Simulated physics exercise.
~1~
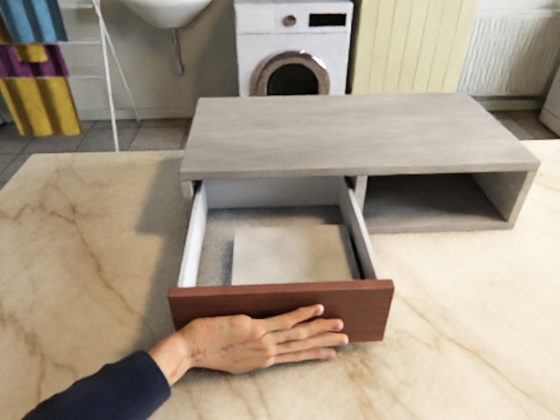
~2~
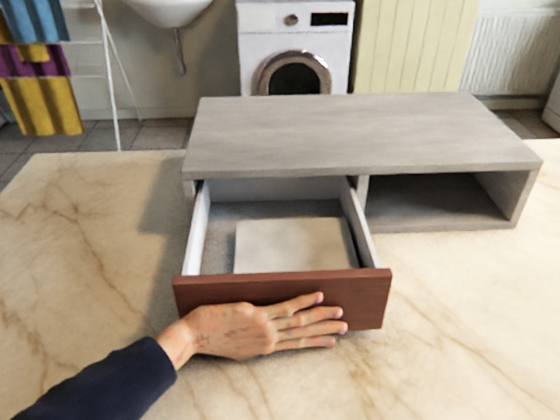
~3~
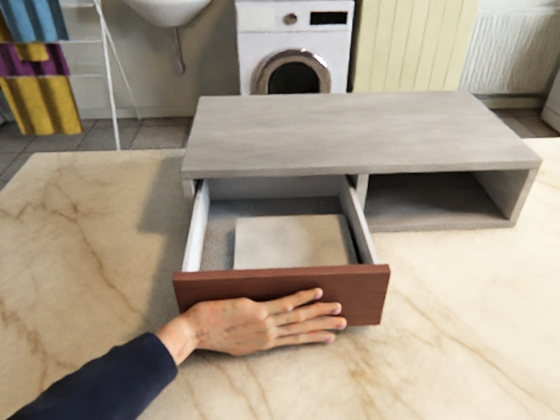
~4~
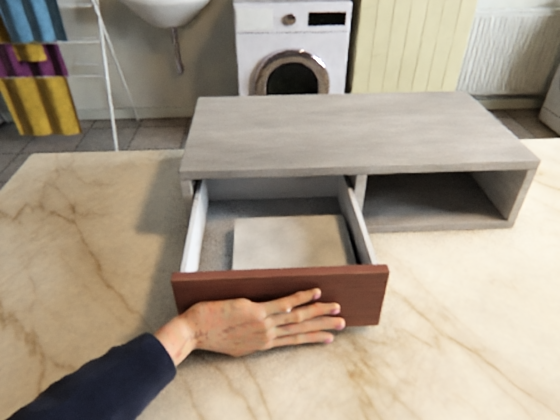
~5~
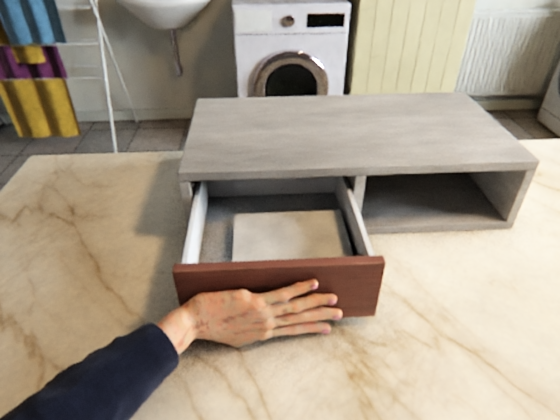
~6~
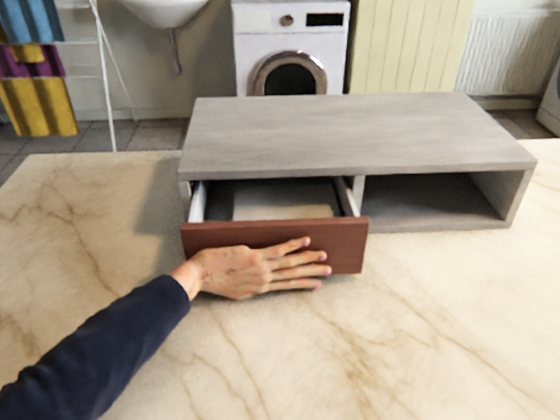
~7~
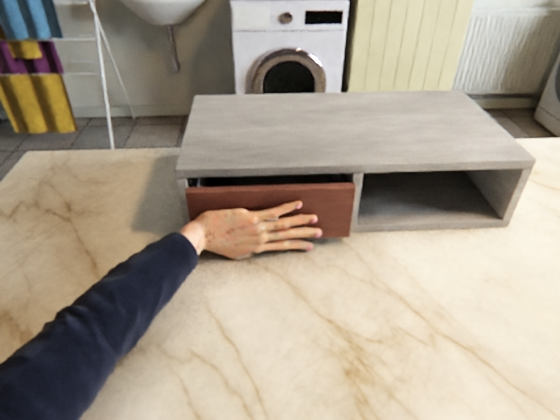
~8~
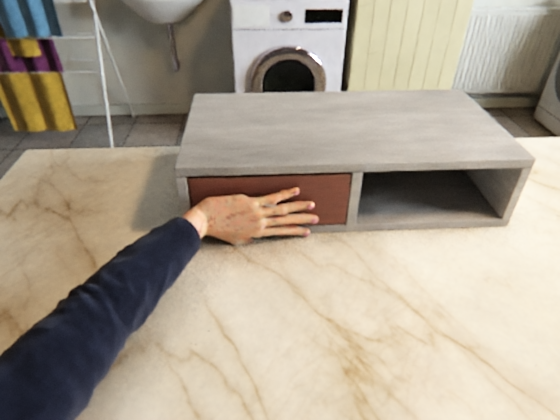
At first, a reddish-brown-fronted drawer stands open on the left side of a low grey chest on a marble-patterned surface, with a flat, pale book lying inside and a washing machine in the background. A hand in a dark sleeve rests its spread fingers against the drawer front, and for a while the drawer barely shifts. Then the hand pushes it steadily inwards, carrying the book back beneath the chest's top. The opening narrows until the book disappears from view. Finally, the drawer shuts flush, with the hand still against its front.
